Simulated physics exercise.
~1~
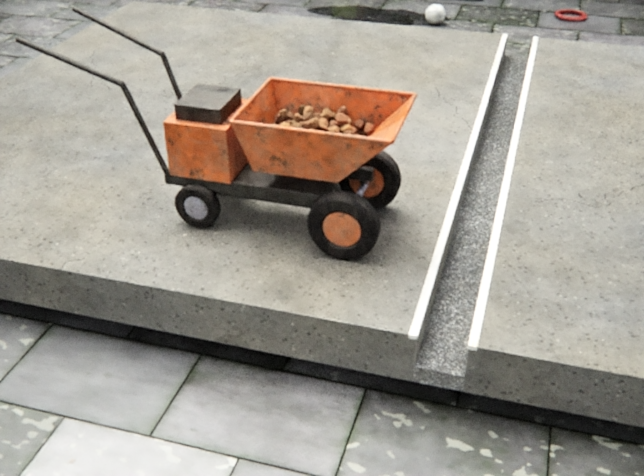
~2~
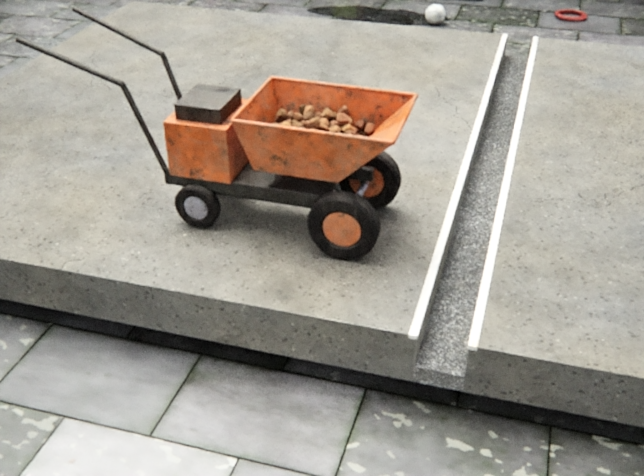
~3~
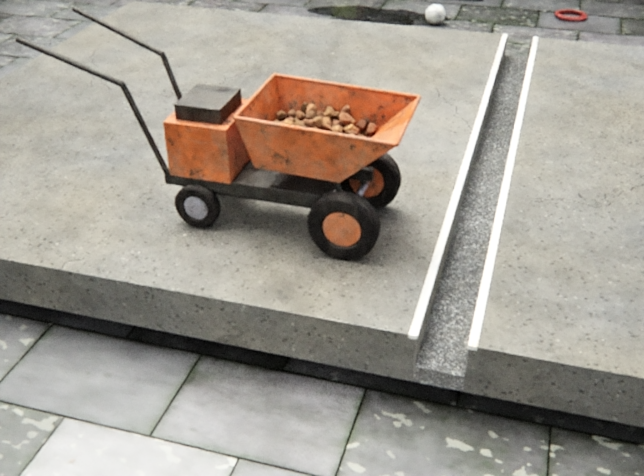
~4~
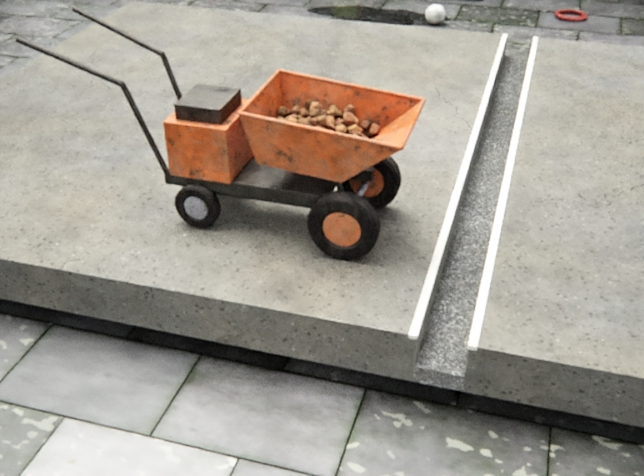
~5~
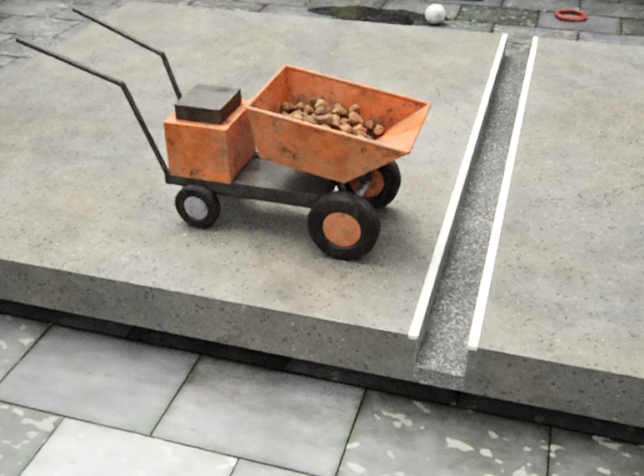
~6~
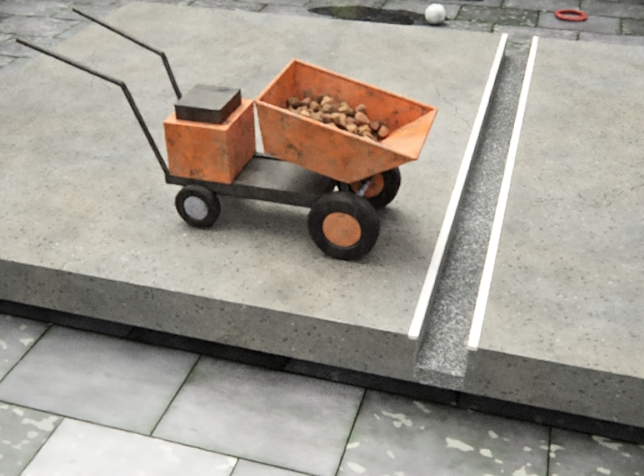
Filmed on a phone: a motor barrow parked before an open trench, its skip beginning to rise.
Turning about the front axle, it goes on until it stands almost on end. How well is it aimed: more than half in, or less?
Most goes in.
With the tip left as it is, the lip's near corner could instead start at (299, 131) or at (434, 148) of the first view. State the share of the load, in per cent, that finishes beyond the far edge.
That comes to some 0 in a hundred for the first try and some 90 in a hundred for the second.
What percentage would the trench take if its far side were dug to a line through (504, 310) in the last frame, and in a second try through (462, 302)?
100 %, give or take, and then 30 %.
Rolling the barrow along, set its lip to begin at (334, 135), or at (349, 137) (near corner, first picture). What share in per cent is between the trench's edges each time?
From the first spot you get 60 percent, and from the second 80 percent.
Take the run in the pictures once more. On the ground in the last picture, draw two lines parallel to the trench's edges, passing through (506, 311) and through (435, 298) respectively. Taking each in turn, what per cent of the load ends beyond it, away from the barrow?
Around 20 per cent for the first, and 90 per cent for the second.
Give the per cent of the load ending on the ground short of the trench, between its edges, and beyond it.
Short 0 %, between 70 %, beyond 30 %.
Just after the last frame, skip tipped steeply; every one in the skip.
A moment on, skip tipped right over; almost all in the skip; about a tenth in or heaped over the trench.
Further on, skip tipped right over; about a tenth in the skip; roughly two thirds in or heaped over the trench; roughly a quarter beyond it.
When it is over, skip tipped right over; roughly two thirds in or heaped over the trench; roughly a quarter beyond it.
